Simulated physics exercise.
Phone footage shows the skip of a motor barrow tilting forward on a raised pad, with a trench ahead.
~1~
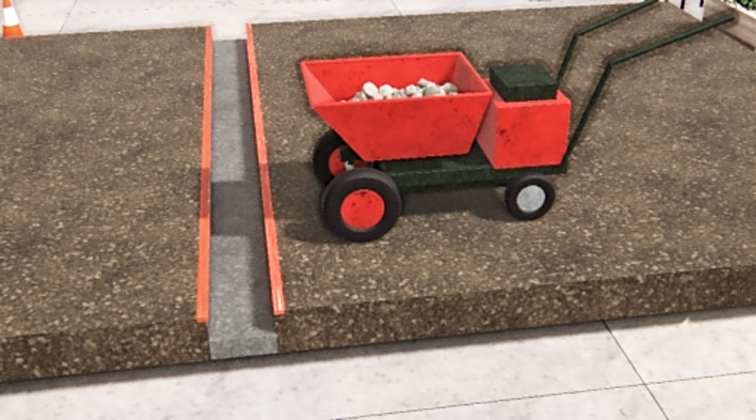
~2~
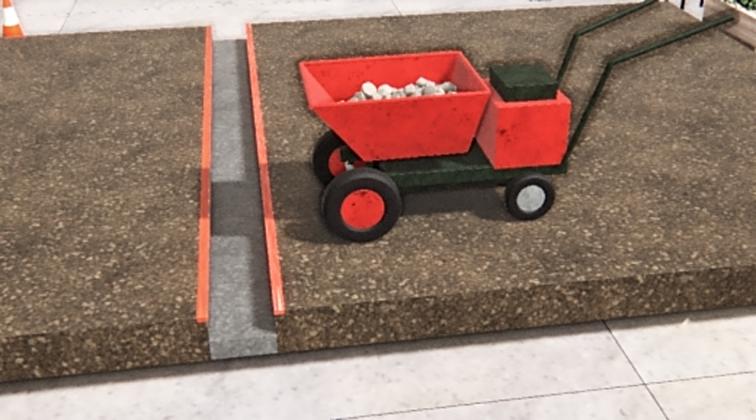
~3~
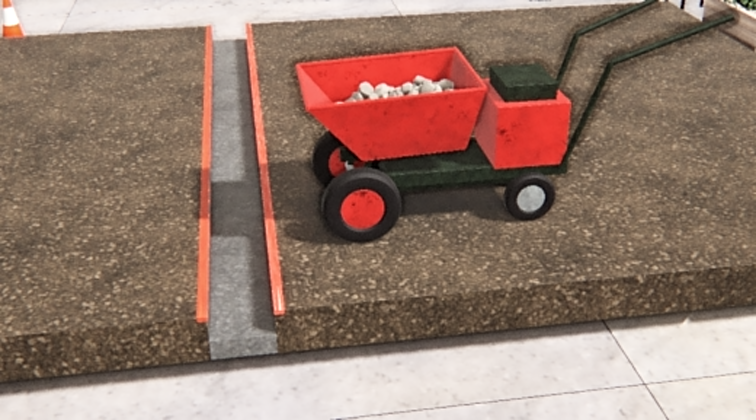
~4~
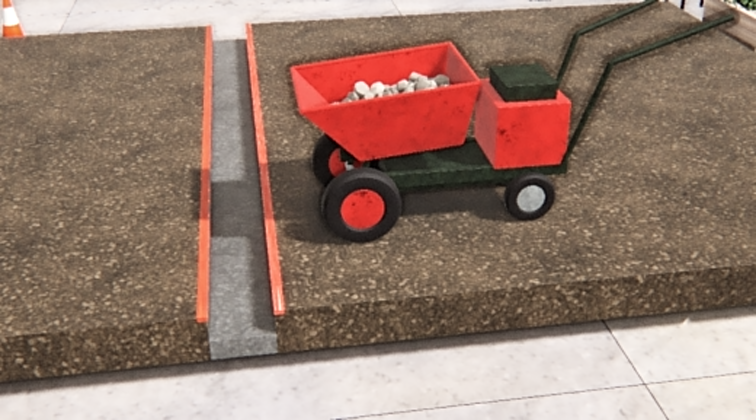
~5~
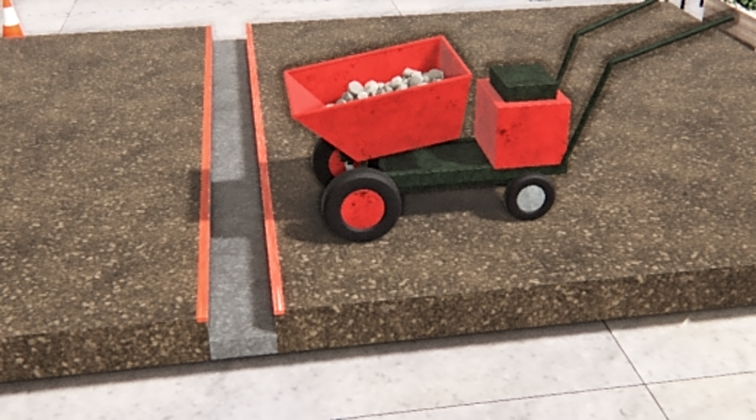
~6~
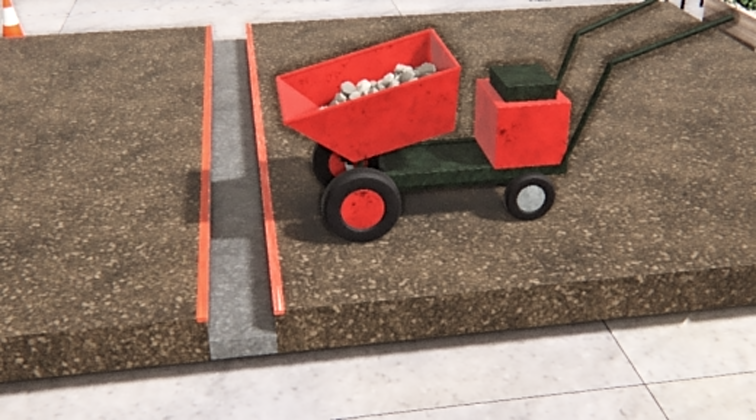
The clip shows a red motor barrow loaded with broken stones standing on a raised brown pad, right of a narrow orange-edged trench; its skip starts level, then gradually tilts forward to the left while the wheels stay still.
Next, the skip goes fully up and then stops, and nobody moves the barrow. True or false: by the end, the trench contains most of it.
True.
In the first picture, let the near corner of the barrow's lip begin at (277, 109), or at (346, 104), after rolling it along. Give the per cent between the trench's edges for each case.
Result: Try 1 = 0 %, try 2 = 80 %.
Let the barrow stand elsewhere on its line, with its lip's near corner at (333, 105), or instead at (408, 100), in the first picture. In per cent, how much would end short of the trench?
I'd put it at around 0 percent the first time and 40 percent the second.
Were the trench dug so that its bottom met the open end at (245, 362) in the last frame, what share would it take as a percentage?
The share would be close to 90 percent.
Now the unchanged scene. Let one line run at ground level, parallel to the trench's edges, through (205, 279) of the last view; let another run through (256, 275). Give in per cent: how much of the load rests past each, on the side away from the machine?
Around 20 in a hundred for the first, 80 in a hundred for the second.
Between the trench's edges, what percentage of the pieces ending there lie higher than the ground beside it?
Close to 20 percent.
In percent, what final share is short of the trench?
Roughly 0 per cent of the load.
Soon, skip tipped steeply; all in the skip.
A while on, skip tipped right over; most in the skip; a small part in or heaped over the trench; a stray few beyond it.
Towards the end, skip tipped right over; about a quarter in the skip; about two thirds in or heaped over the trench; about a quarter beyond it.
Finally, skip tipped right over; a small part in the skip; about two thirds in or heaped over the trench; about a quarter beyond it.
